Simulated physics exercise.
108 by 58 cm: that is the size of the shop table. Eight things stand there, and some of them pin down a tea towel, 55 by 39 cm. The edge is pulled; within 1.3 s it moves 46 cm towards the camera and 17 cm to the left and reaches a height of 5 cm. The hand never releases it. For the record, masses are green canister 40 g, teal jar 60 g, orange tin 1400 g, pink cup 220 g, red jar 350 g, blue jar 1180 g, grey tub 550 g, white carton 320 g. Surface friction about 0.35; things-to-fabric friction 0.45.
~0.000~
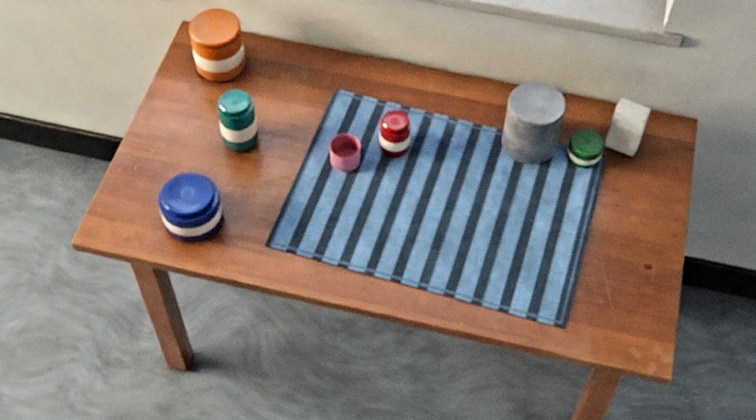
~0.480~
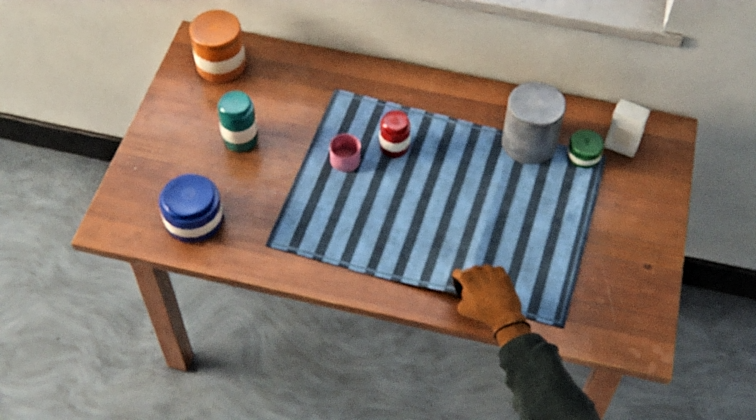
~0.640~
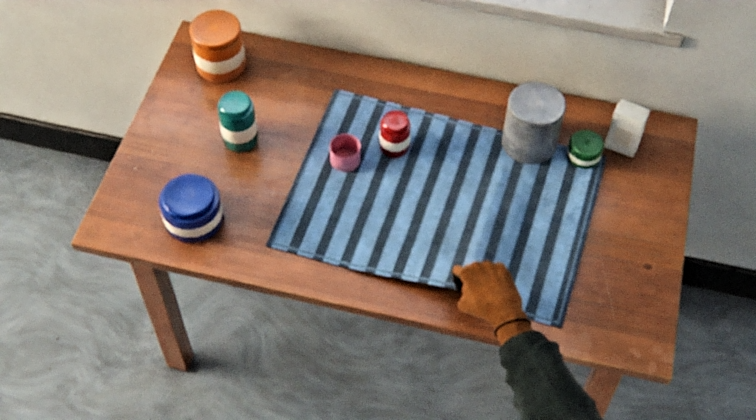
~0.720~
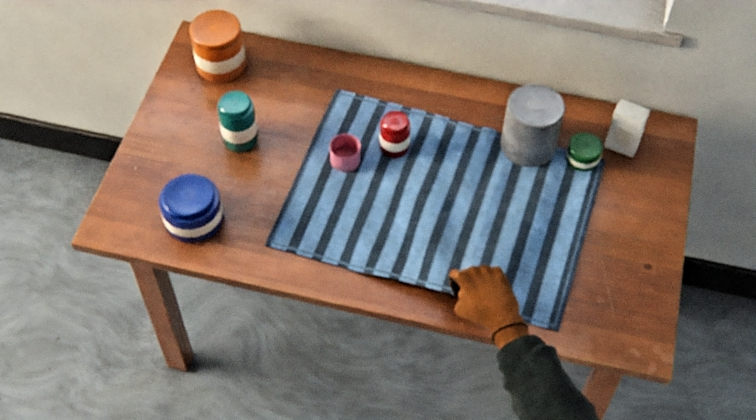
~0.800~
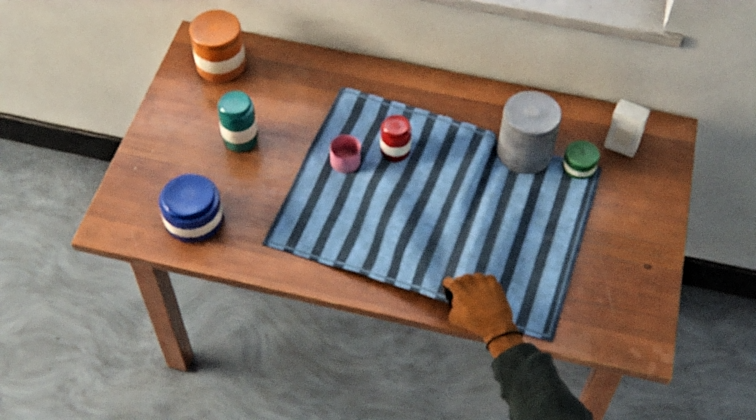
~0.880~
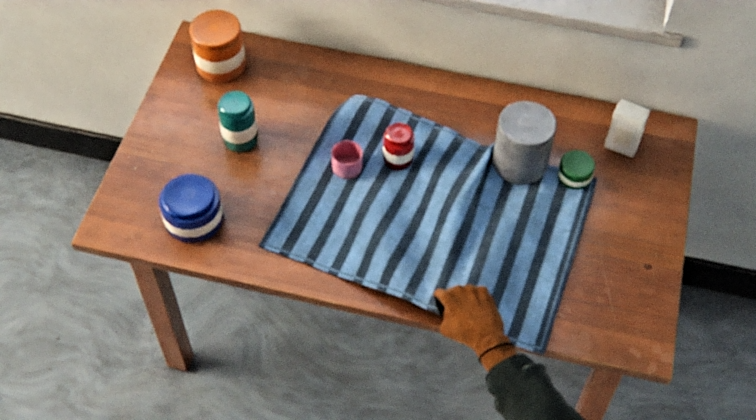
A hand gripping the front edge of a striped tea towel, dragging it slightly forward and left with jars and tub shifting along.
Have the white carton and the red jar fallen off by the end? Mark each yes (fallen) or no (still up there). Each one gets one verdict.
White carton: No, red jar: Yes.
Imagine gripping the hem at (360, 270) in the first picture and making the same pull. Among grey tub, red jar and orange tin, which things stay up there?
Well, in that case the grey tub survives on top, the red jar tips off and the orange tin survives on top.
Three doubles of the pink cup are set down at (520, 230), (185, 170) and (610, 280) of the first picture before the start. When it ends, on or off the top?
So it goes: The first one ends up off, the next is still up there, the last is still up there.
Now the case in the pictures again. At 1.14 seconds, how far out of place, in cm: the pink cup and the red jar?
Approx. shift - pink cup: 10 cm; red jar: 15 cm.
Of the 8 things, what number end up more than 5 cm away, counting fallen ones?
All told, 4.
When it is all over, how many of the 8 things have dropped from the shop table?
Count recorded: 4.
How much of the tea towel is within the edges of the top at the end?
I'd estimate close to 0 per cent.
By 1.1 s, 80 % of the tea towel is still over the top; red jar 14 cm off its start, green canister 19 cm off its start, grey tub 18 cm off its start.
By 1.4 s, 45 % of the tea towel is still over the top; red jar 29 cm off its start, green canister 34 cm off its start, grey tub 33 cm off its start.
By 1.7 s, 15 % of the tea towel is still over the top; red jar 41 cm off its start at (363, 316), green canister 48 cm off its start at (491, 361), grey tub 46 cm off its start at (438, 301).
By 1.9 s, 0 % of the tea towel is still over the top; red jar over the edge, green canister over the edge, grey tub over the edge.
By 3.5 s, 0 % of the tea towel is still over the top; red jar over the edge, white carton 0 cm off its start at (633, 110), grey tub over the edge, green canister over the edge.
